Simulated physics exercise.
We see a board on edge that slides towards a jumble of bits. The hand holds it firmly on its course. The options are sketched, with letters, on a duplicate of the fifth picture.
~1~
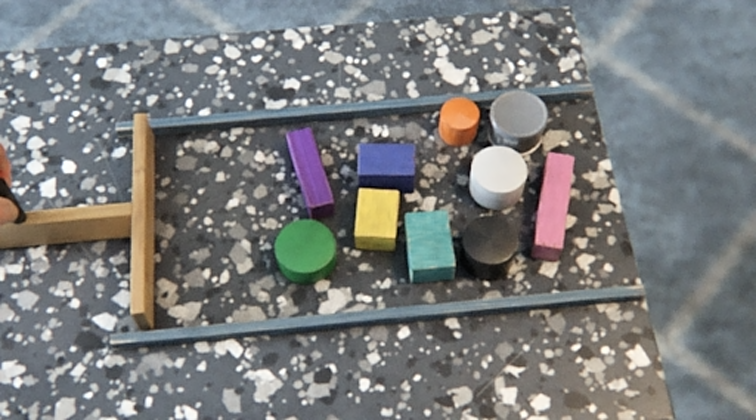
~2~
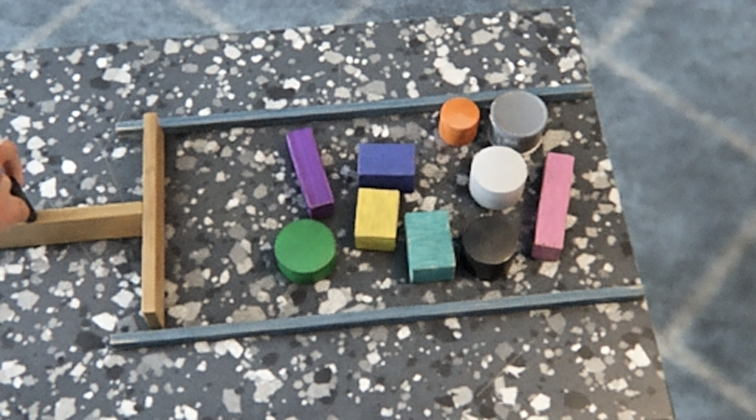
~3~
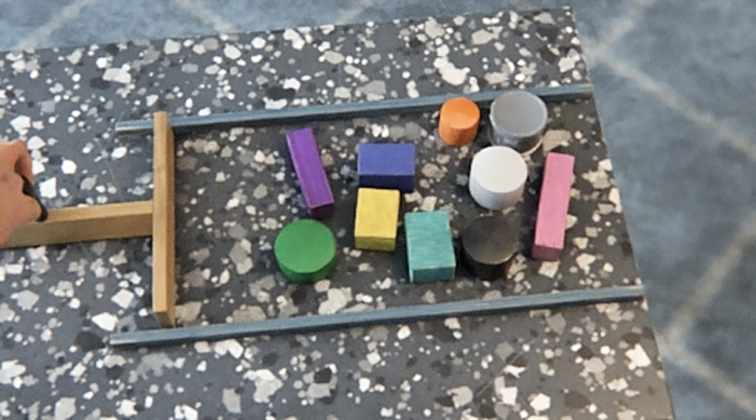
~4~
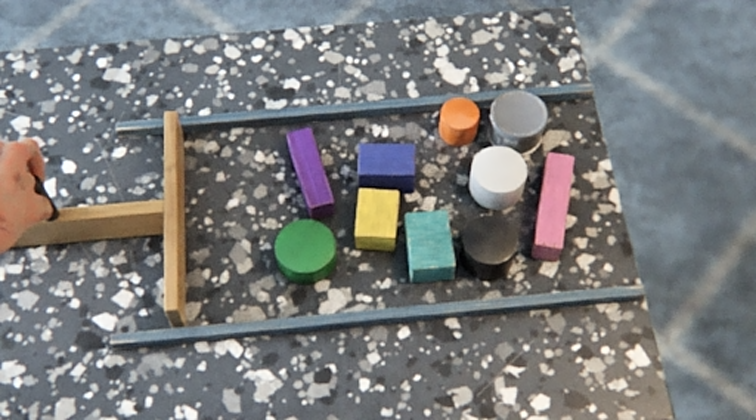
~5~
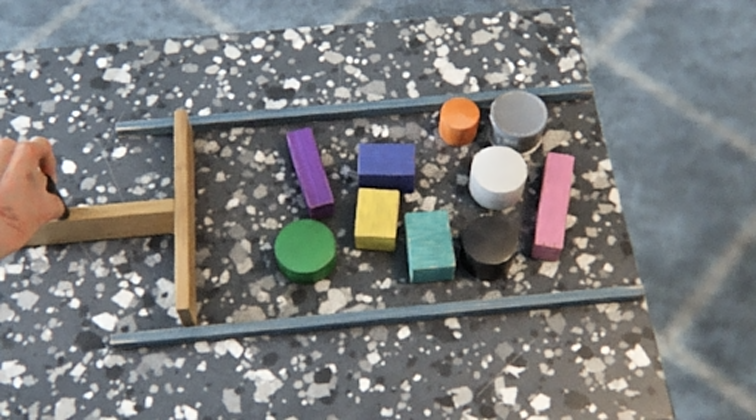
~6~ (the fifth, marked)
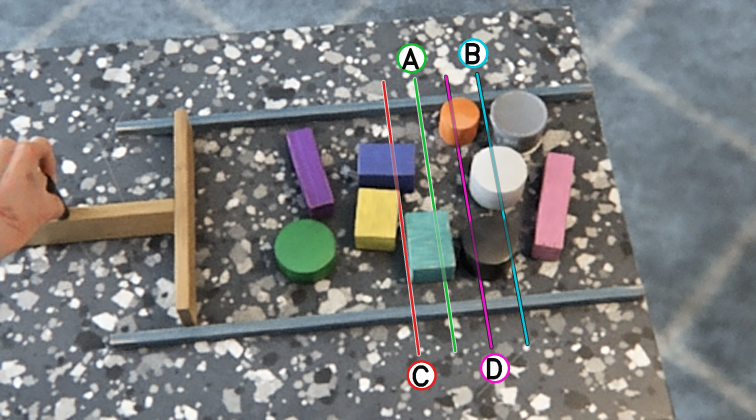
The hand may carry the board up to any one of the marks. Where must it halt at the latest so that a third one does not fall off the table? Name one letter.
At B, and not beyond.
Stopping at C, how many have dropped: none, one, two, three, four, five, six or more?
The count is none.
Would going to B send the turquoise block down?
By then, no.
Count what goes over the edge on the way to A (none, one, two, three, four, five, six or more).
In all, none.
On the marked copy, A at (434, 205); B at (501, 199); C at (400, 208); D at (467, 202).
Following B. Soon after the start, board (297, 194); green tin (338, 251); purple stick (316, 173).
Later, board (411, 184); pink bar (577, 207); black tin (554, 257).
In the end, board (499, 176); pink bar over the edge; black tin over the edge; two fallen.
As for the rest, A is within the limit but short; C is within the limit but short; D is within the limit but short.
